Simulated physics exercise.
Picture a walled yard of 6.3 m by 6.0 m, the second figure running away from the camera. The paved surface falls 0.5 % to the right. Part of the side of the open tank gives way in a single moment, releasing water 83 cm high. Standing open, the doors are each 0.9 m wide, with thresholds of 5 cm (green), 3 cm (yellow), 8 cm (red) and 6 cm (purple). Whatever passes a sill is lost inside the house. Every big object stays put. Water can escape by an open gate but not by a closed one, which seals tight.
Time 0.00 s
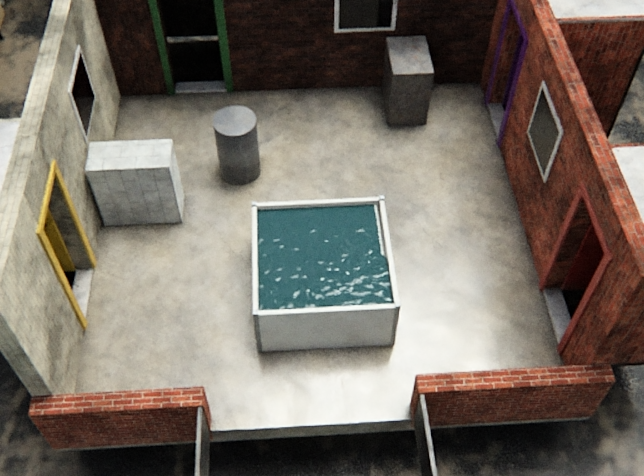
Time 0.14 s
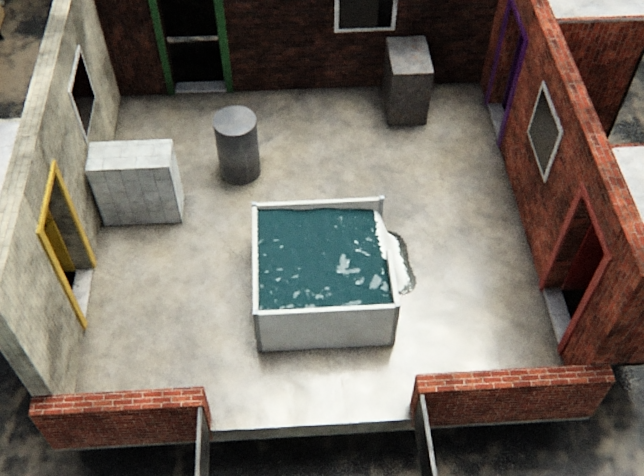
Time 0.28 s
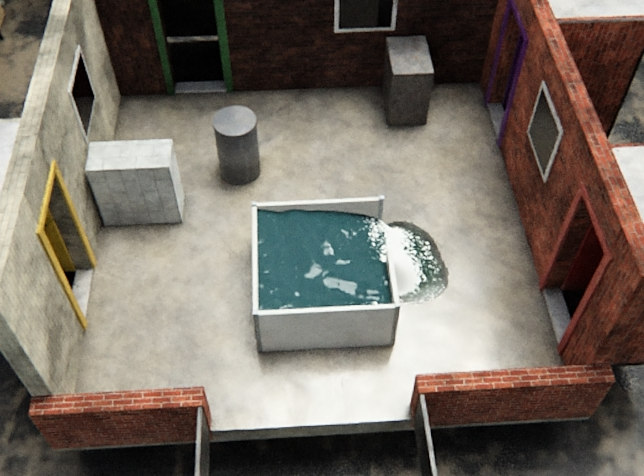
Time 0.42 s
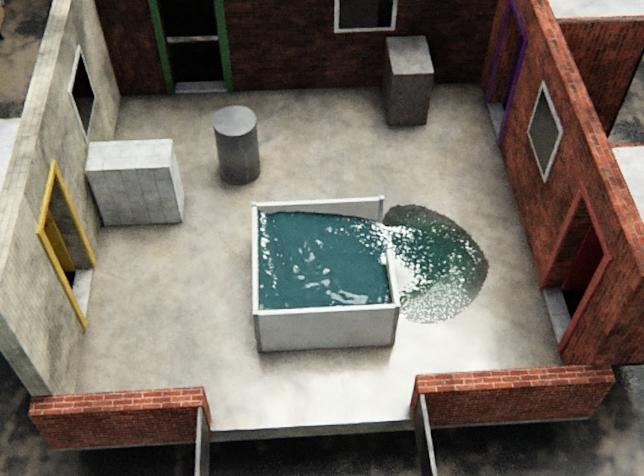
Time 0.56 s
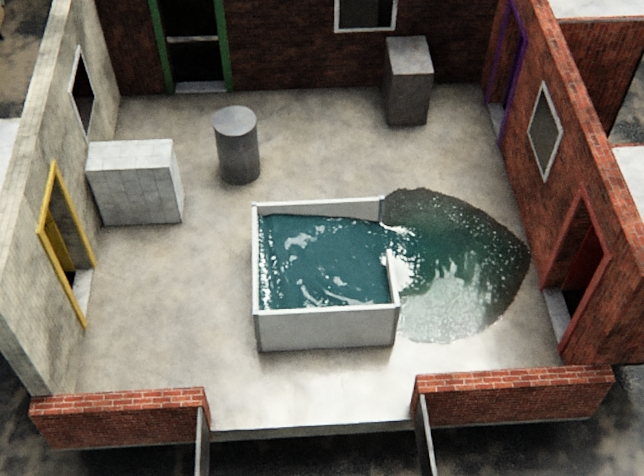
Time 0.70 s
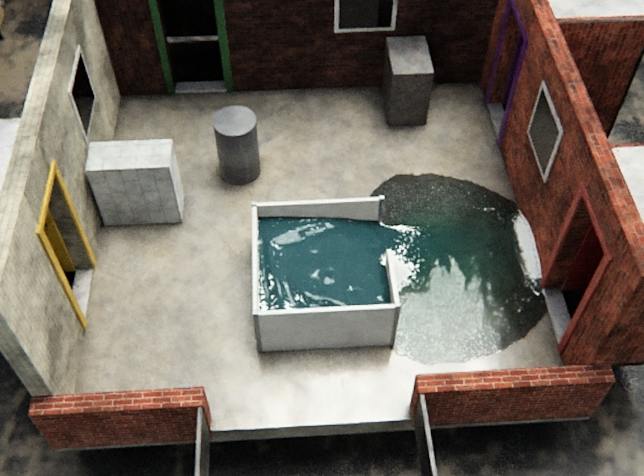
At first, an open tank of teal water stands undisturbed in a walled yard beside a gray cylinder and blocks. Then part of its right side gives way, and water pours through the gap, spreading across the floor in a widening pool that reaches the brick wall near the red-framed doorway.
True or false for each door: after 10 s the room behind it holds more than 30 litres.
Green door: False; yellow door: False; red door: True; purple door: True.
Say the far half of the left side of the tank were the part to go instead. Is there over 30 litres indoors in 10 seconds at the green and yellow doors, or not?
Log - green: Threshold topped, yellow: Threshold topped.
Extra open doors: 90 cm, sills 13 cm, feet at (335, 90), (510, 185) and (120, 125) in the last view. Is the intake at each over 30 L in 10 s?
Less, more, less.
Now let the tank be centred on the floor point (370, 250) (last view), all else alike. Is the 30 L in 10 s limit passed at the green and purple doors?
Well, green ends up inside the mark and purple ends up beyond the mark.
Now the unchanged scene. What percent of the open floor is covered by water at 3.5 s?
Roughly 40 % of the floor is wet.
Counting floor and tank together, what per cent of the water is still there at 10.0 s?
About 74 percent of the water remains.
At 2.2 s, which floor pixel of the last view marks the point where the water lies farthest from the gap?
Somewhere around (479, 86).
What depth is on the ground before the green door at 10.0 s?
Looks like about 4.5 cm at that spot.
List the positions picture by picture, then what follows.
The first frame shows still water, 83 cm deep, in the open tank at (322, 256).
In the second frame, water pours out at (380, 249) and has run 0.6 m, to a hidden place; typically 11 cm deep outside, 83 cm at the open tank's back.
In the third frame, water pours out at (380, 252) and has run 0.9 m, to (440, 282); typically 12 cm deep outside, 83 cm at the open tank's back.
In the fourth frame, the front is at (480, 273), 1.5 m from the gap at (380, 253); 2.1 m2 of floor is under water; 78 cm left at the back of the open tank.
In the fifth frame, water pours out at (380, 253) and has run 2.1 m, to (519, 247); typically 6 cm deep outside, 69 cm at the open tank's back.
In the sixth frame, the front is at (516, 210), 2.4 m from the gap at (380, 253); 5.5 m2 of floor is under water; 72 cm left at the back of the open tank.
After 1.4 s water covers 25 % of the floor and is deepest (43 cm) near (515, 247); green door not reached, yellow door not reached, red door 23 cm at the sill, 29 L in, purple door 7 cm at the sill, 0 L in.
After 2.2 s water covers 30 % of the floor and is deepest (42 cm) near (469, 86); green door not reached, yellow door not reached, red door 21 cm at the sill, 94 L in, purple door 12 cm at the sill, 9 L in.
After 3.5 s water covers 40 % of the floor and is deepest (30 cm) near (441, 94); green door not reached, yellow door not reached, red door 17 cm at the sill, 150 L in, purple door 16 cm at the sill, 31 L in.
After 6.0 s water covers 75 % of the floor and is deepest (18 cm) near (479, 86); green door 2 cm at the sill, 0 L in, yellow door 2 cm at the sill, 0 L in, red door 11 cm at the sill, 189 L in, purple door 17 cm at the sill, 214 L in.
After 10.0 s water covers 100 % of the floor and is deepest (11 cm) near (488, 113); green door 5 cm at the sill, 0 L in, yellow door 4 cm at the sill, 1 L in, red door 7 cm at the sill, 196 L in, purple door 11 cm at the sill, 312 L in.
